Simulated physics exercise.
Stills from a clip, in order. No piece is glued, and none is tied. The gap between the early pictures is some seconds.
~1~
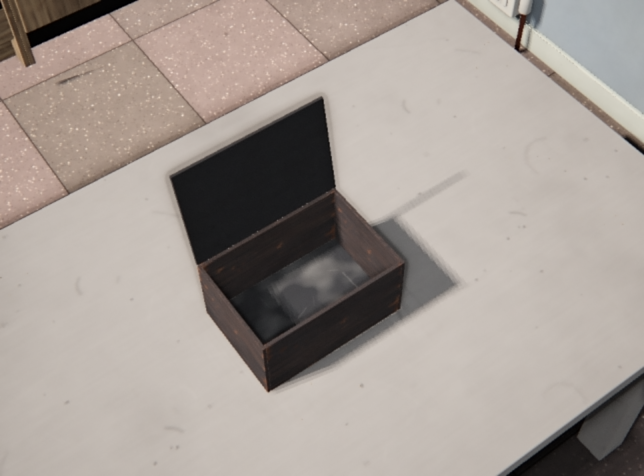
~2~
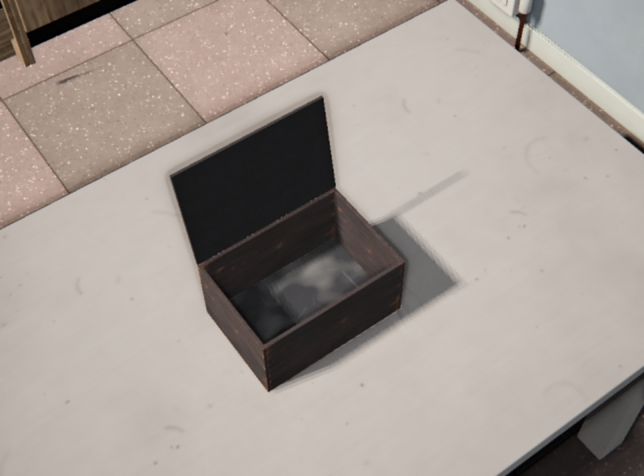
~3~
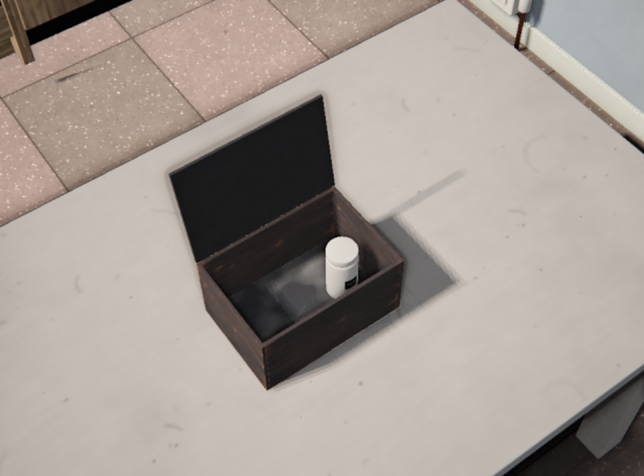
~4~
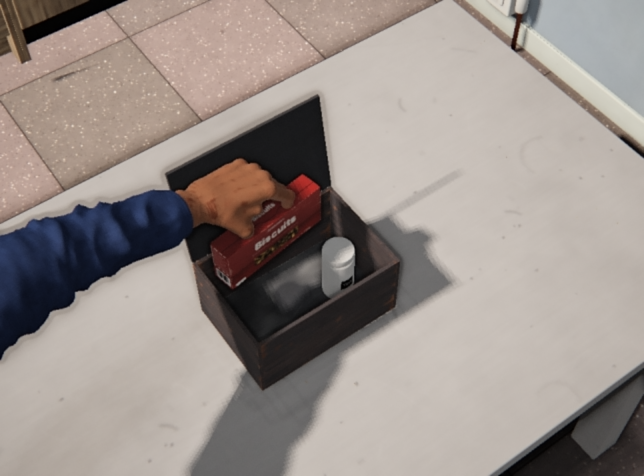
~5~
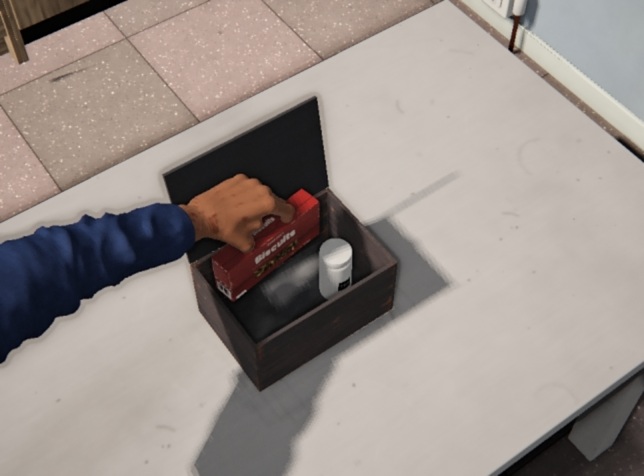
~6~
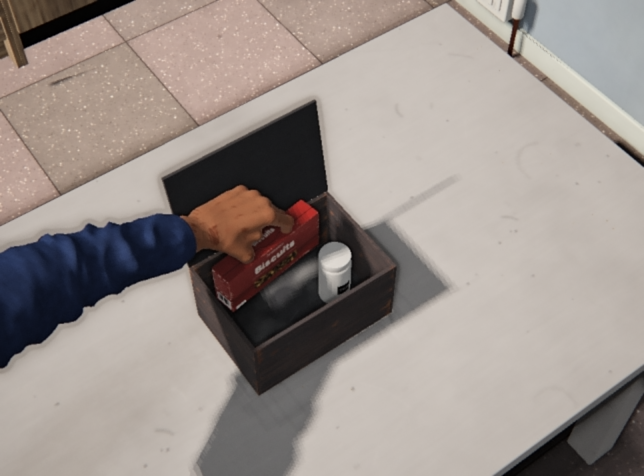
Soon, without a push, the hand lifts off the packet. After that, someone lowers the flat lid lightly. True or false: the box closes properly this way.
True.
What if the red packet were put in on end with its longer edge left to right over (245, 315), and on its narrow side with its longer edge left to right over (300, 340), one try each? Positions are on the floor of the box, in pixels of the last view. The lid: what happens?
Try 1: Lid not shut; try 2: Lid shut.
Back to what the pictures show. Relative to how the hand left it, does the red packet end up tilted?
As it turns out, the red packet keeps its original angle.
Then, 0.90 s later than the last frame, lid starting down; red packet moved about its own width near (271, 295).
Then, 1.60 s later than the last frame, lid 58° above the rim; red packet moved about its own width near (271, 295).
Then, 2.10 s later than the last frame, lid 15° above the rim; red packet moved about its own width near (271, 295).
When it is over, lid shut; moved from the start, red packet; white shaker as before. End places, in pixels of the last picture, red packet near (271, 295).
